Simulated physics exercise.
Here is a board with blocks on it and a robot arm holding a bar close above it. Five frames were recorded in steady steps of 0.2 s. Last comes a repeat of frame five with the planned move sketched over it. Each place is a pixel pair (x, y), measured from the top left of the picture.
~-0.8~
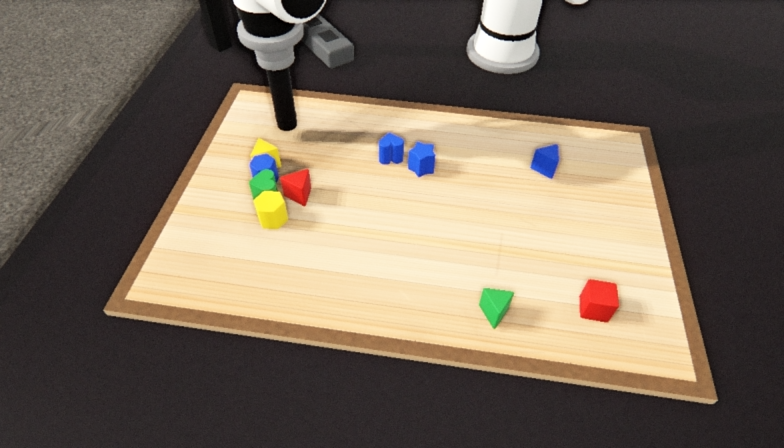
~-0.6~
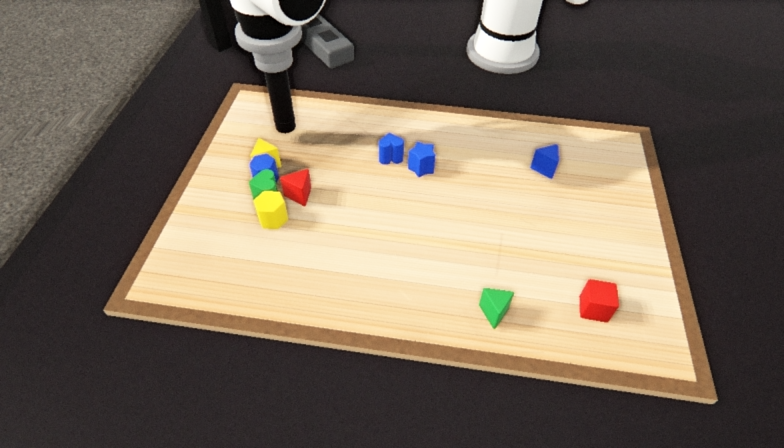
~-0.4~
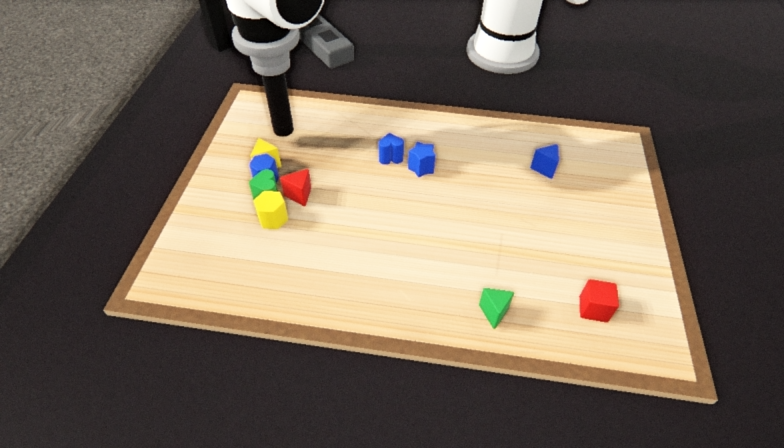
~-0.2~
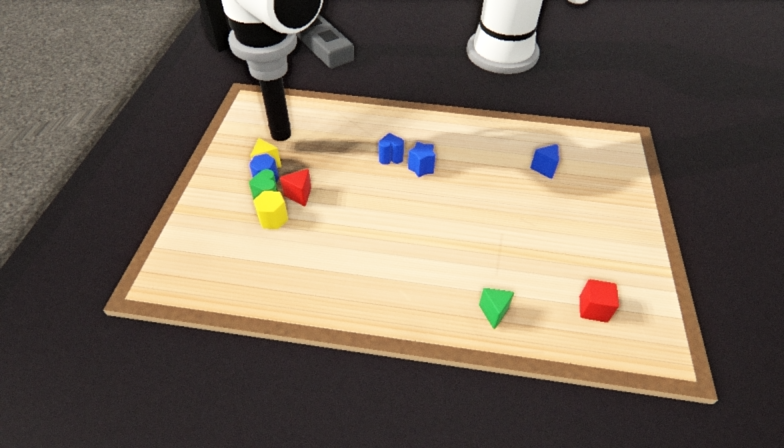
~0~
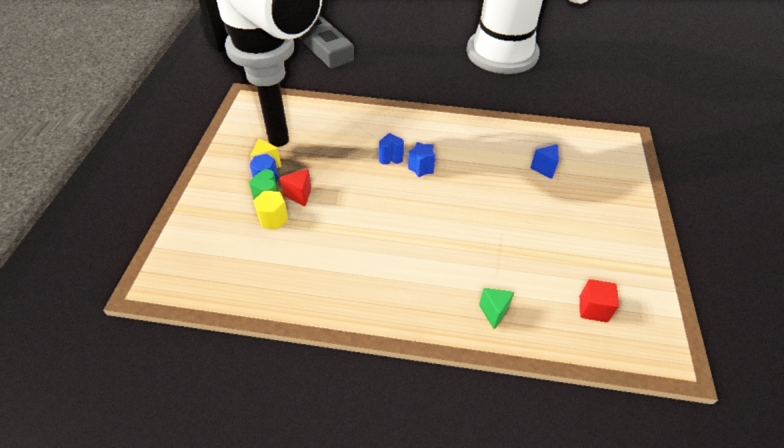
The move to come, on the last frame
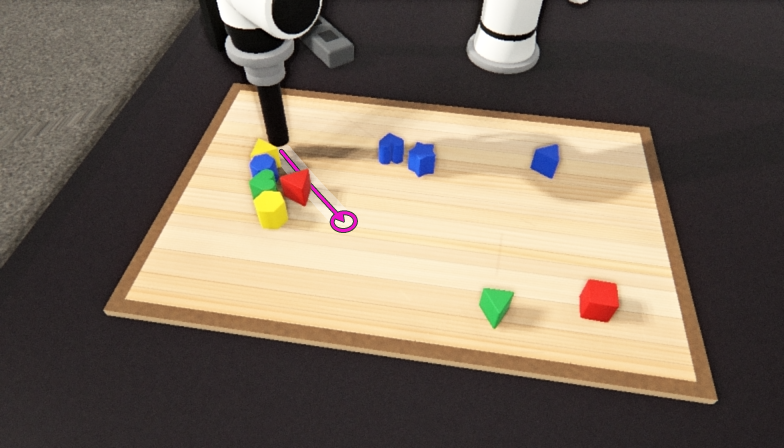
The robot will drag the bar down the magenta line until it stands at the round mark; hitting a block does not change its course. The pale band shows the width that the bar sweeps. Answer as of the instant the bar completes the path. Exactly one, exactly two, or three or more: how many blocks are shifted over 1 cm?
Counting only shifts above 1 cm, I get one block.
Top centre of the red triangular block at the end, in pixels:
The middle of the upper face of the red triangular block will lie at about (302, 189) in the picture.
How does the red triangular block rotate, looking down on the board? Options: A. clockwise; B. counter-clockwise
My pick is A.
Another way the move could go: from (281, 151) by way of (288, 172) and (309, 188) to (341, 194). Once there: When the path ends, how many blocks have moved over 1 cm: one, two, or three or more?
One moves.
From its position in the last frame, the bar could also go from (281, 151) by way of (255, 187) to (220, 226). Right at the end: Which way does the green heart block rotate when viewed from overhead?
My answer: Anticlockwise.
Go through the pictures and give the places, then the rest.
Bar's lower end (288, 126); yellow triangular block (262, 147); red triangular block (297, 178), in the first picture.
Bar (286, 128); blocks still, in the second picture.
Bar (284, 131); blocks still, in the third picture.
Bar (281, 135); blocks still, in the fourth picture.
Bar (279, 141); yellow triangular block (262, 147); red triangular block (297, 178), in the fifth picture.
Drawn move, in a line from (281, 151) to (344, 222).
The first path, step by step. One third of the way, bar (298, 163); nothing pushed yet.
Two thirds of the way, bar (320, 187); red triangular block (302, 189), turned 85° clockwise.
At the end, bar (343, 212); yellow triangular block still; red triangular block (302, 189), turned 90° clockwise.
